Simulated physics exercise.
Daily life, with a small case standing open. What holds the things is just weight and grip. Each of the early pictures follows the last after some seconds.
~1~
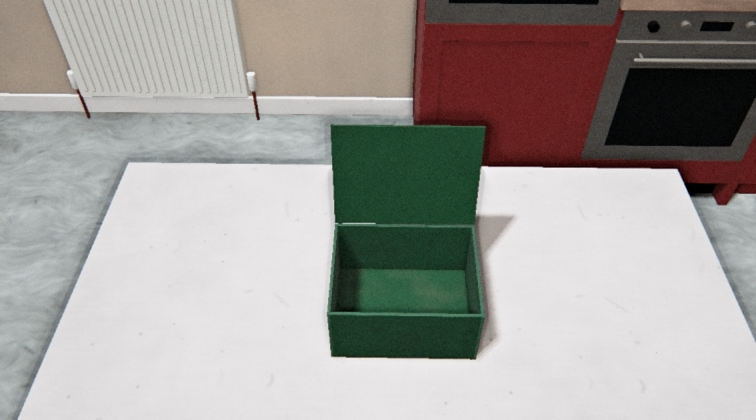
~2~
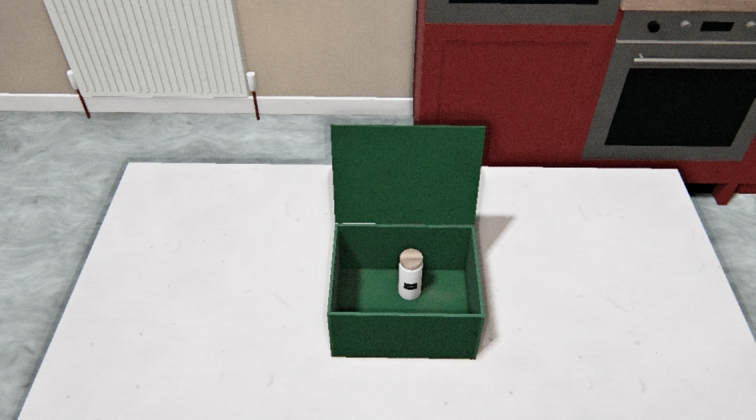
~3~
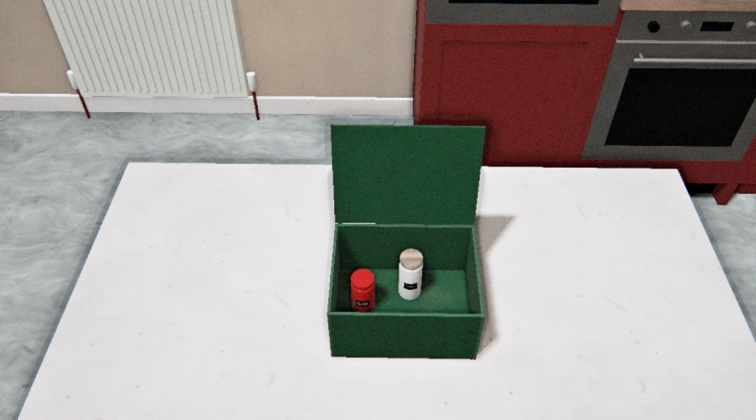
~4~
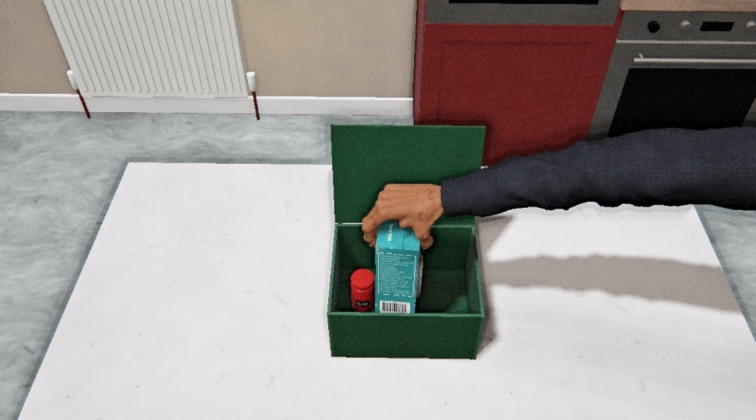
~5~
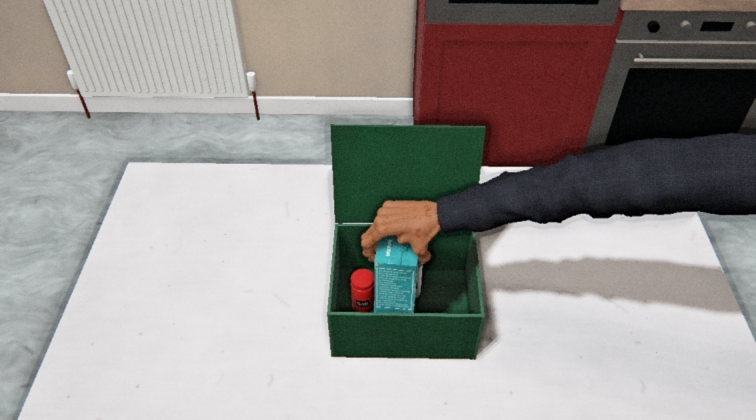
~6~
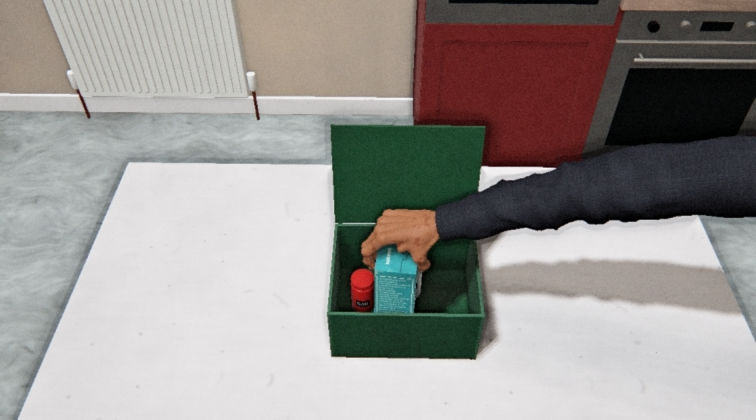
In a kitchen seen from slightly above, an open green box stands on a white table, with a white radiator behind on the left and red cupboards and an oven on the right. The box is empty, then holds a white shaker with a pale top, and then a red shaker to its left. A dark-sleeved arm reaches in from the right, its hand lowering a turquoise carton slightly inside.
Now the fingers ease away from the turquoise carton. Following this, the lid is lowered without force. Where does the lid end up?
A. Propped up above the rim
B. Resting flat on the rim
Option A: Propped up above the rim.
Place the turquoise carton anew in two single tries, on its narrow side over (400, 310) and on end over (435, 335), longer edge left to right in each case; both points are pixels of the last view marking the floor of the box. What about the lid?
Try 1: Lid shut; try 2: Lid not shut.
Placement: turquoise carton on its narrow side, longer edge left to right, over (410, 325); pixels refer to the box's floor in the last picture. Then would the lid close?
After that, the lid lies down snugly.
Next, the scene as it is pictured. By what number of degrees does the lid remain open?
Roughly 35 degrees above the rim.
Then, 1.10 s on from there, lid starting down.
Then, 1.50 s on from there, lid 66° above the rim.
Then, 1.80 s on from there, lid 42° above the rim.
Then, 3.60 s on from there, lid 36° above the rim.
In the end, lid 36° above the rim; all 3 unmoved. At the end, from the last picture's camera, turquoise carton near (396, 293).
